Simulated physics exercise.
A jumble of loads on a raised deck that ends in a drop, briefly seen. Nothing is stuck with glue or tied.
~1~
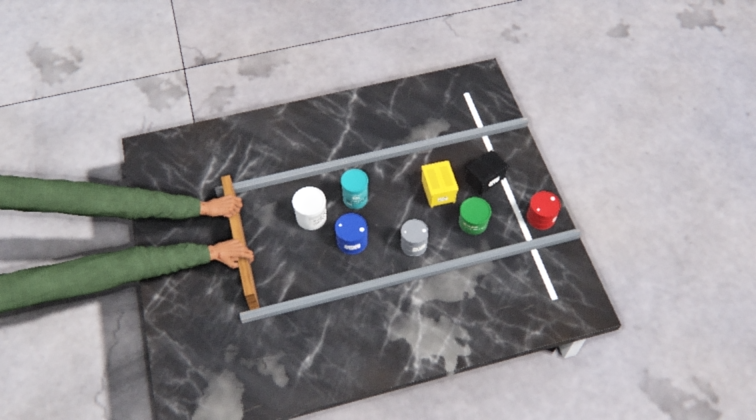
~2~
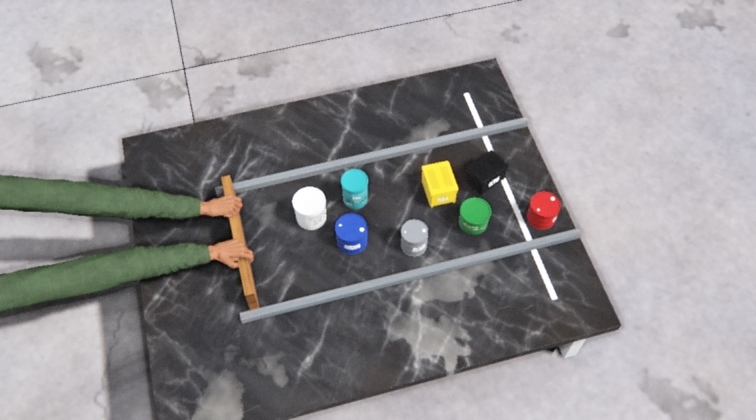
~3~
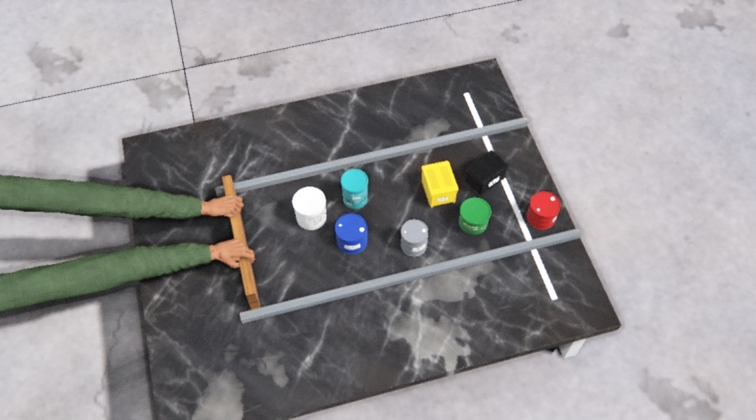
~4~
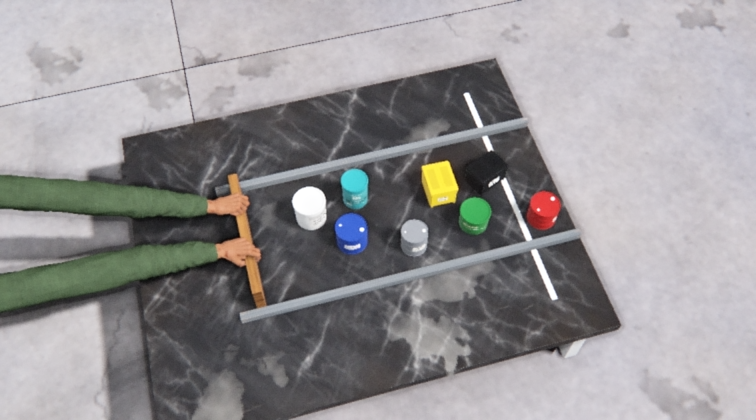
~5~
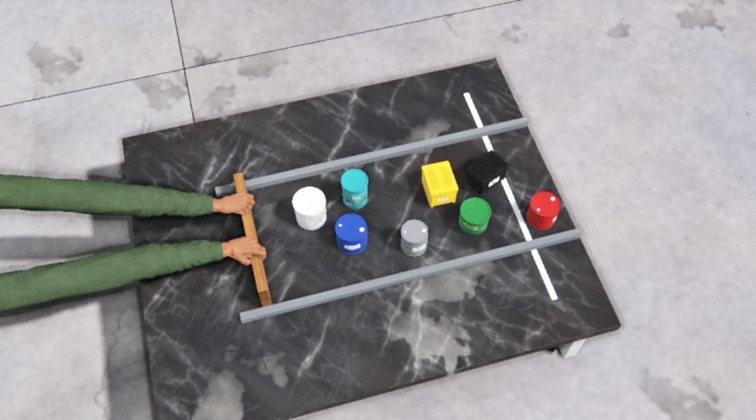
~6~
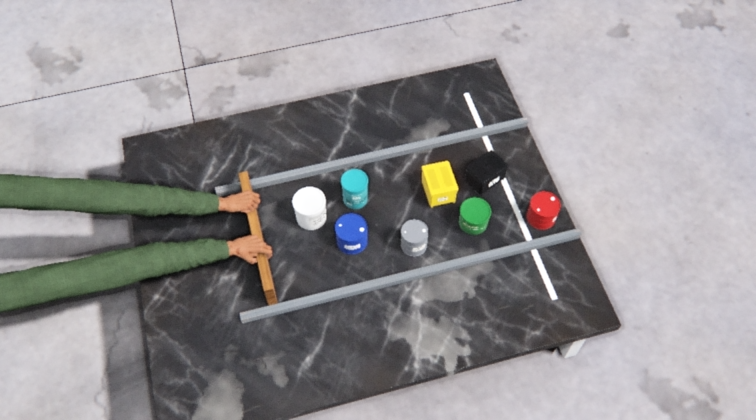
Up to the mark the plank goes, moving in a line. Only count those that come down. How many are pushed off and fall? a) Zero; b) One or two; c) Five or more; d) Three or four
b, one or two.
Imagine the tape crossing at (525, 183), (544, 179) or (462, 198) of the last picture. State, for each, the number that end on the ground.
It would be 4, 8 and 0.
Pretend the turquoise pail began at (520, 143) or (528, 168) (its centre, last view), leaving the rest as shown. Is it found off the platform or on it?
Taking them in order, it remains on top and then gets knocked off.
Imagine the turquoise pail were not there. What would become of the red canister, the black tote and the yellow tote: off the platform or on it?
Red canister drops; black tote drops; yellow tote stays put.
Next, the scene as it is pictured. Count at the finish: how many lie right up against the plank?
Total: 4.
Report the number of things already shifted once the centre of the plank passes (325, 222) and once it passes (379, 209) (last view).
So 2, and at the other place 4.
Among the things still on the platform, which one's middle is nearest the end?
Yellow tote.
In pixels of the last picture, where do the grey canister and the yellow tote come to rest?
The grey canister at (536, 214), the yellow tote at (543, 160).
A little later, none off yet; red canister at rest near (543, 211); black tote at rest near (486, 173); green pail at rest near (474, 217).
When it is over, the number that fall off is one or two; down, black tote and red canister.
